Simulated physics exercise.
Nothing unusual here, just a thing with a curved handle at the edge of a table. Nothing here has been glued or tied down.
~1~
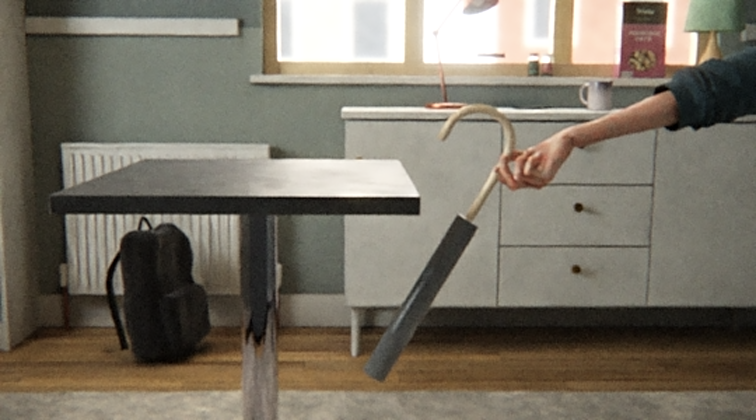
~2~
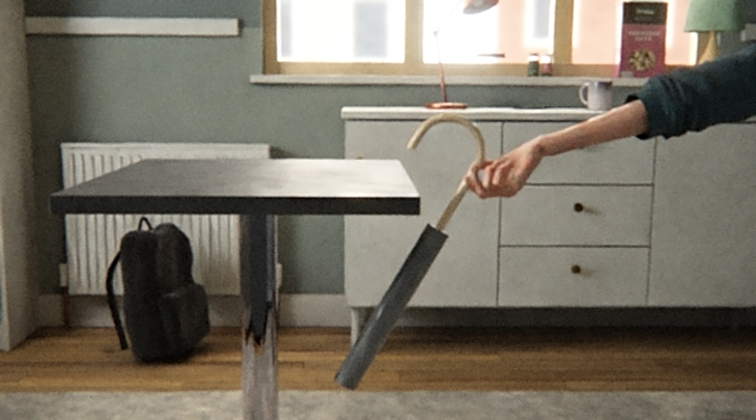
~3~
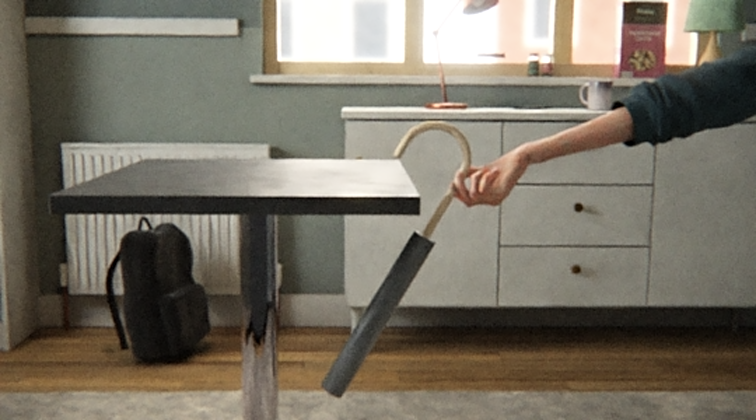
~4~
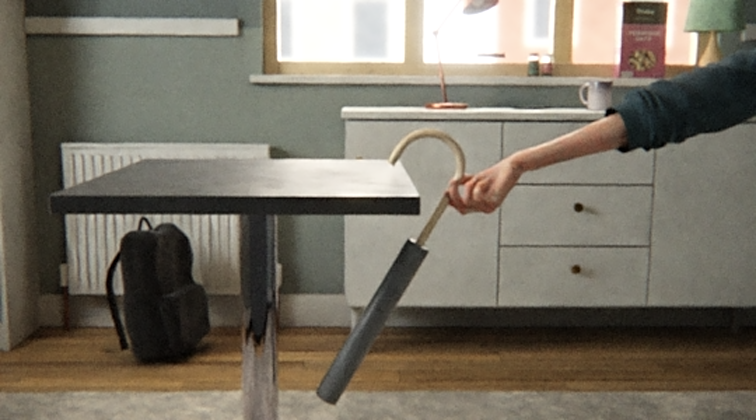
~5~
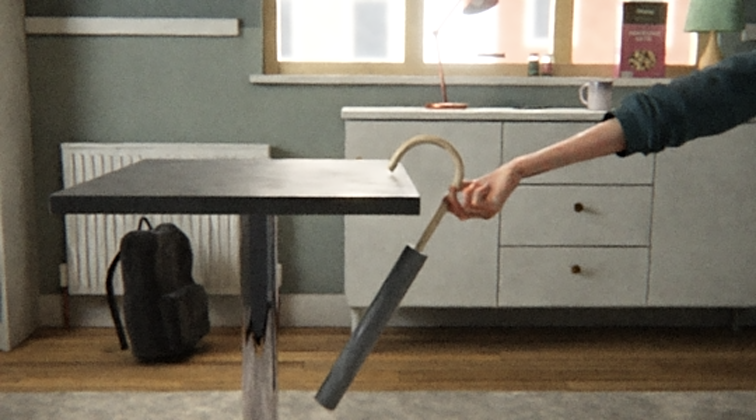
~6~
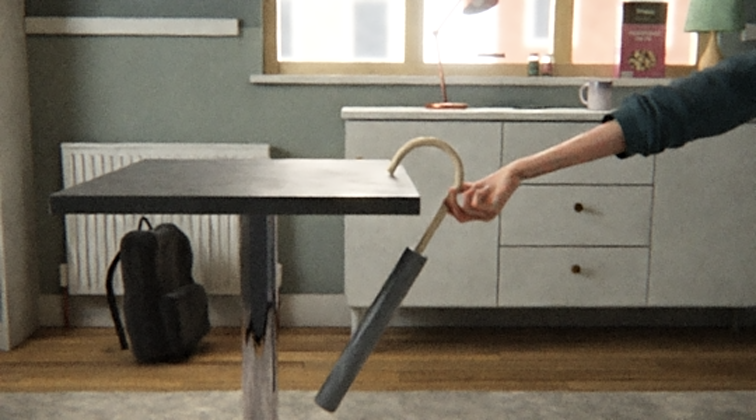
A hand reaching in from the right grips a closed grey umbrella with a pale curved handle, seen from the side in a room with grey-green walls. A dark-topped table on a shiny post stands at left, with a black backpack by a white radiator and white drawers behind. The arm moves the tilted umbrella left and slightly down, setting the handle's tip on the table's edge, while the camera stays still.
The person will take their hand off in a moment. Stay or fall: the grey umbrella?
It is going to hold on up there.
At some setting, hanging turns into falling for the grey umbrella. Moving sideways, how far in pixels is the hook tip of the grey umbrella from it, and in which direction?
20 px or so, rightward.
Then, 0.40 s on from there, grey umbrella at rest near (375, 273).
In the end, the grey umbrella remains in place, near (373, 273).
